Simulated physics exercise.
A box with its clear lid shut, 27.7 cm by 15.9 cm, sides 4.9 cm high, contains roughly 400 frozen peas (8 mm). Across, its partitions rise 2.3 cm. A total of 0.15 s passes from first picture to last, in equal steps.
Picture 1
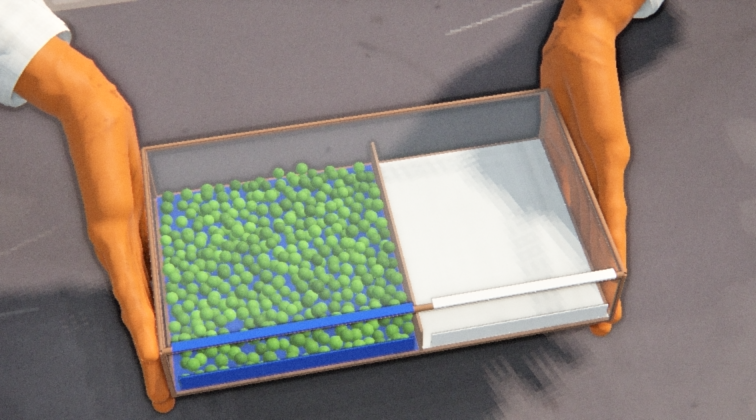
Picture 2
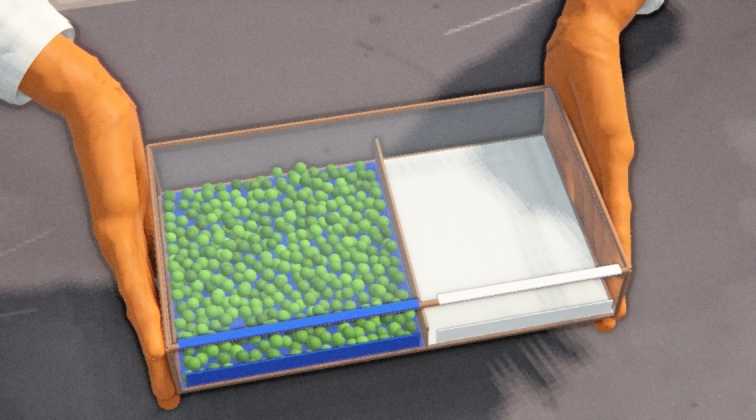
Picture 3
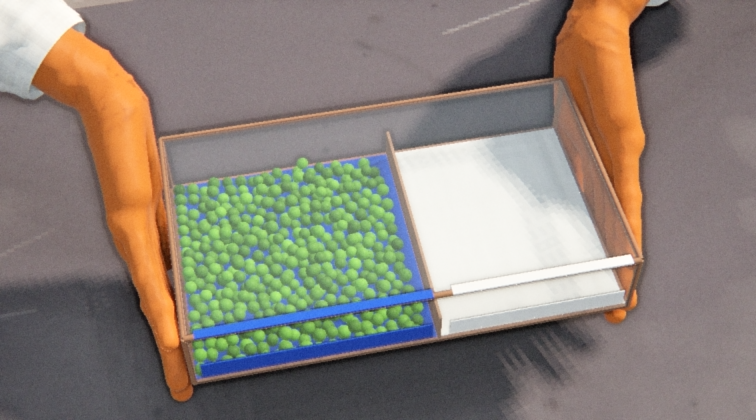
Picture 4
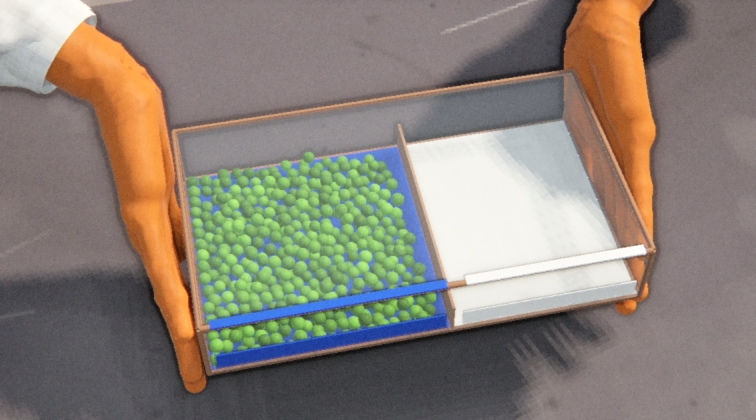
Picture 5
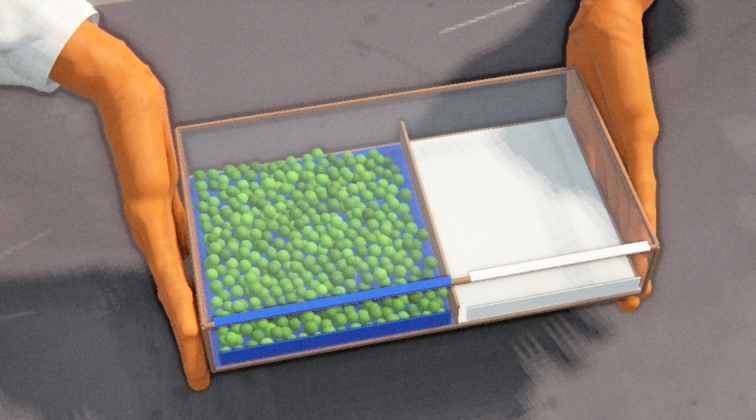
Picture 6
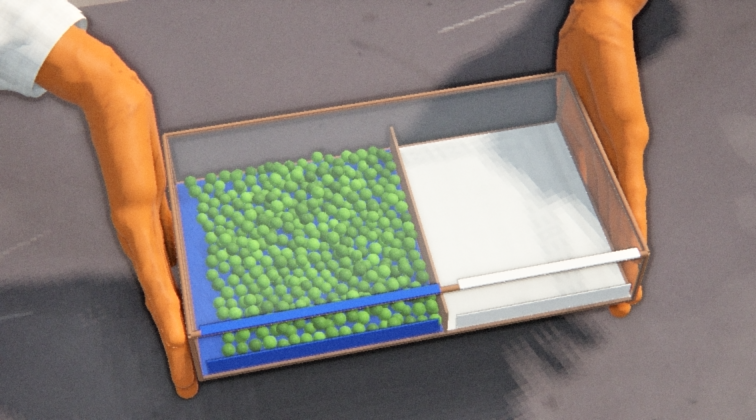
In the video, two hands hold a clear-lidded box with many green peas in its blue left section and an empty white right section, shifting it slightly right and upward, then slightly back, as the peas shuffle within the blue side.
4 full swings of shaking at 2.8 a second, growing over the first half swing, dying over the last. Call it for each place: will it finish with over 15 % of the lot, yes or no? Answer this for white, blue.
White - no, blue - yes.
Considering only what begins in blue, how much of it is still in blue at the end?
Estimate: Some 90 per cent.
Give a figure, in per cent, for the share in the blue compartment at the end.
Result, approx.: 95 in a hundred.
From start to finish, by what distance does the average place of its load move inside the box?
Roughly 1.0 cm.
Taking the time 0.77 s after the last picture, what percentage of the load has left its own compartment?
About 5 %.
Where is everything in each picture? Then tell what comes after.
The first picture shows box at (398, 317); tilt 0 degrees; moved 0.0 cm; blue 100 %.
The second picture shows box at (404, 313); tilt 0 degrees; moved 0.5 cm.
The third picture shows box at (418, 303); tilt 0 degrees; moved 1.5 cm.
The fourth picture shows box at (432, 294); tilt 0 degrees; moved 2.6 cm.
The fifth picture shows box at (436, 290); tilt 0 degrees; moved 3.0 cm.
The sixth picture shows box at (425, 298); tilt 0 degrees; moved 2.1 cm; blue 100 %.
Then, 0.42 s after the last picture, tilt 0 degrees; white 5 %, blue 95 %; middle of all pieces near (278, 264).
Then, 0.77 s after the last picture, tilt 0 degrees; white 5 %, blue 95 %; middle of all pieces near (292, 254).
Then, 1.10 s after the last picture, tilt 0 degrees; white 5 %, blue 95 %; middle of all pieces near (319, 241).
Then, 1.41 s after the last picture, tilt 0 degrees; white 5 %, blue 95 %; middle of all pieces near (267, 278).
In the end, white 5 %, blue 95 %.
